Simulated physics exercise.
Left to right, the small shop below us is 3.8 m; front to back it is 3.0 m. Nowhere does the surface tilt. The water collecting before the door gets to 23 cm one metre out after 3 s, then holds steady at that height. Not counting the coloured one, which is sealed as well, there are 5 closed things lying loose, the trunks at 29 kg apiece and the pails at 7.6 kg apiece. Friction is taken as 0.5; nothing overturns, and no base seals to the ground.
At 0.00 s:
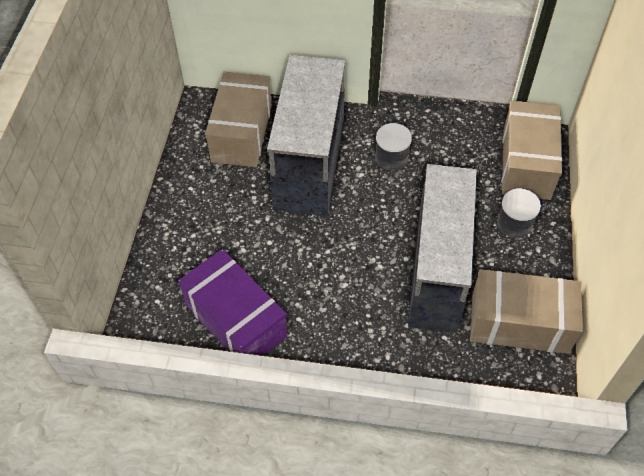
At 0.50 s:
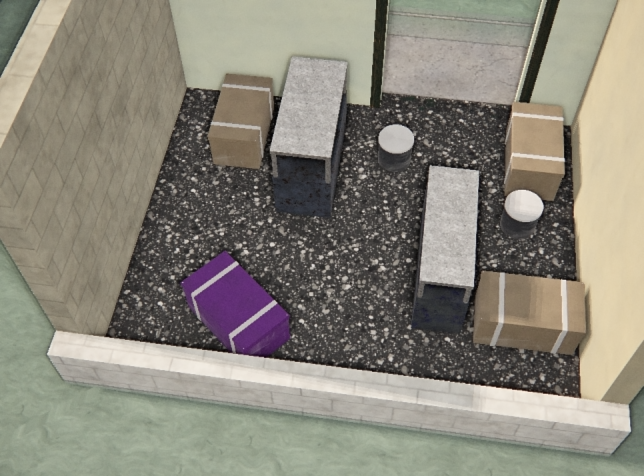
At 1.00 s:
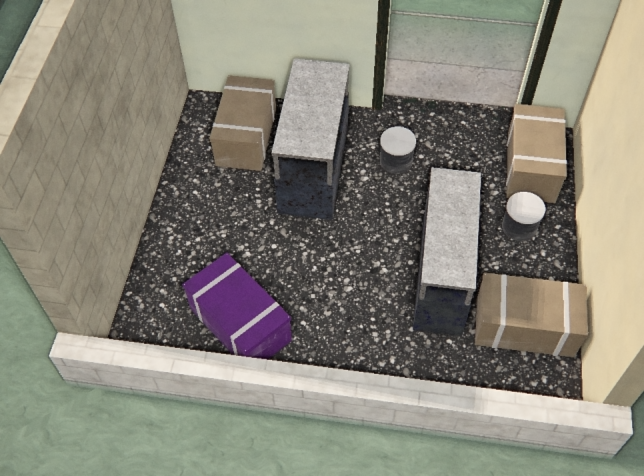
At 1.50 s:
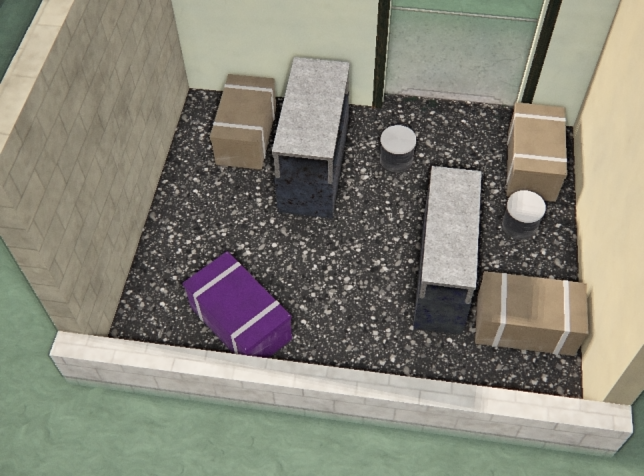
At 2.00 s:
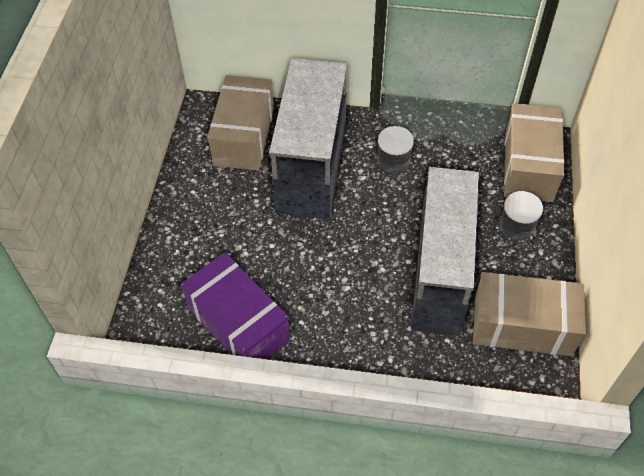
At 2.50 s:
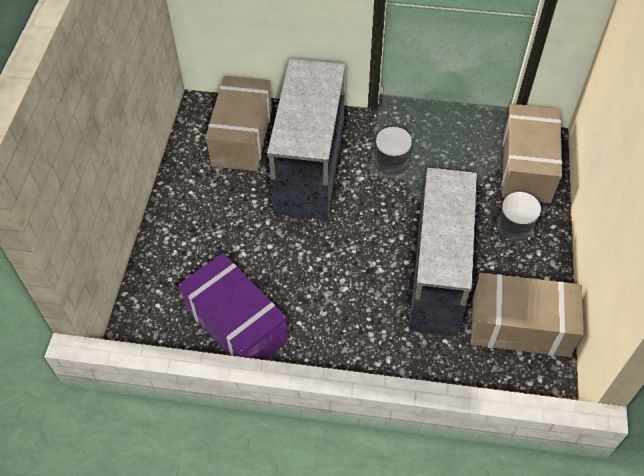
The video shows a small walled room from above, with a purple trunk, brown boxes, pails and two tables, as greenish water covers the ground outside and then spreads slightly in through the doorway, while the objects inside stay still.
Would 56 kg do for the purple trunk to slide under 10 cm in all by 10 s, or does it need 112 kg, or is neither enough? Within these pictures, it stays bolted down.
It is going to need the bigger figure.
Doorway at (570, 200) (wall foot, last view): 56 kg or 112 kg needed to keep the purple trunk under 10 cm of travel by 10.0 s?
The answer is that only the greater mass suffices.
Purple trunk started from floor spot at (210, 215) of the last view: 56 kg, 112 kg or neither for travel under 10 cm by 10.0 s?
Note: Heavier only OK.
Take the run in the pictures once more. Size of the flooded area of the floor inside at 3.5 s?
Close to 3.0 m2, I'd say.
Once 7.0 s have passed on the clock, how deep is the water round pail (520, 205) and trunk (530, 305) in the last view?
Around 12 cm and 19 cm.
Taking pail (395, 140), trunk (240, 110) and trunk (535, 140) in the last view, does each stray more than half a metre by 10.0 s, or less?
Results in sequence: Threshold exceeded; threshold not reached; threshold not reached.
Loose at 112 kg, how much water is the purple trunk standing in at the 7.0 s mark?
Close to 9 cm deep.
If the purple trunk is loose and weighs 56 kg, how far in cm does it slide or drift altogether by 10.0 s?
Around 60 centimetres in total.
After 3.5 s the purple trunk would be 0 cm from its start with 56 kg and 0 cm from its start with 112 kg; 0 cm of water round it then.
After 4.5 s the purple trunk would be 0 cm from its start with 56 kg and 0 cm from its start with 112 kg; 4 cm of water round it then.
After 7.0 s the purple trunk would be 1 cm from its start with 56 kg and 0 cm from its start with 112 kg; 9 cm of water round it then.
After 10.0 s the purple trunk would be 66 cm from its start with 56 kg and 0 cm from its start with 112 kg; 12 cm of water round it then.
